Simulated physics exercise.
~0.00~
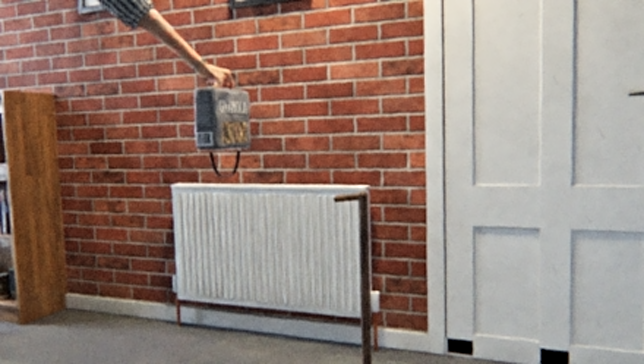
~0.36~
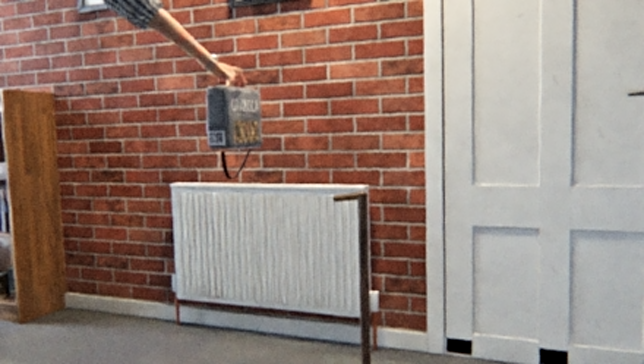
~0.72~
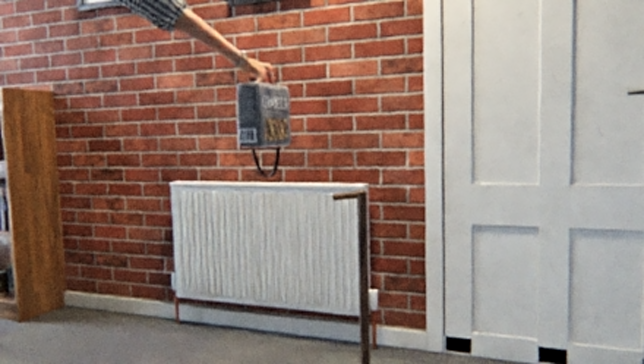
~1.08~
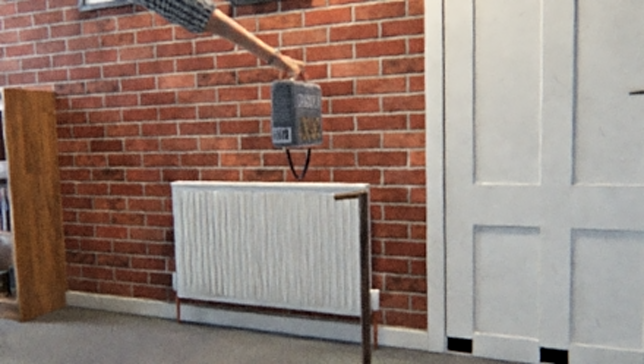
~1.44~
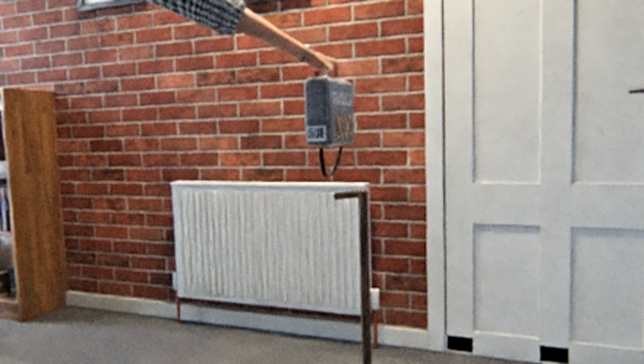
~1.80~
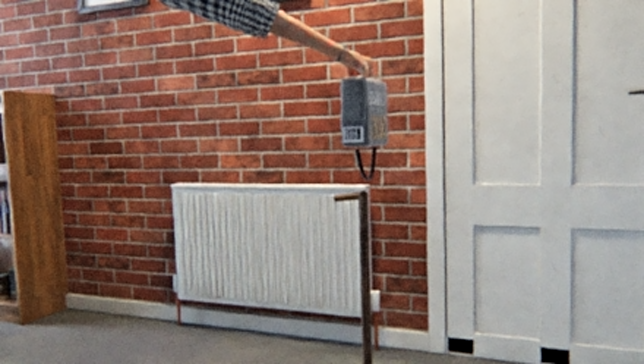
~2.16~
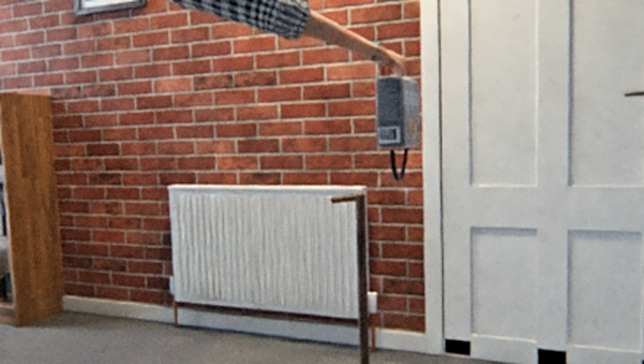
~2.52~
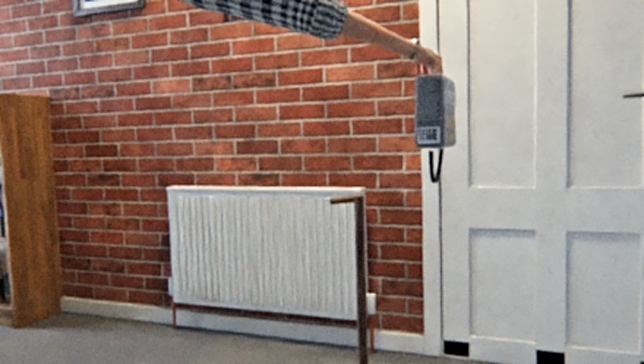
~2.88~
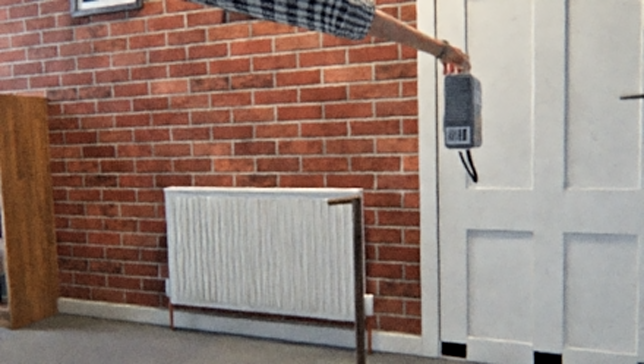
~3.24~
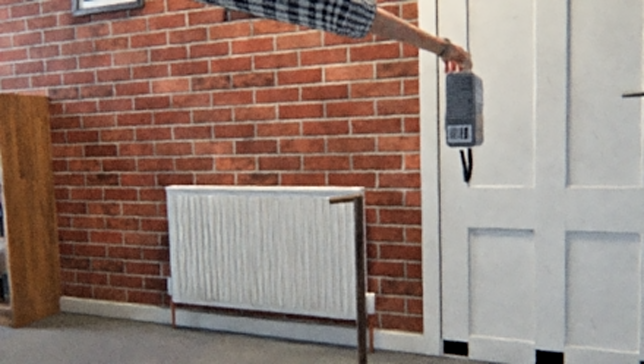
Grey bag with a dangling loop moving right in a person's hand, passing above a hooked post and stopping clear beyond it.
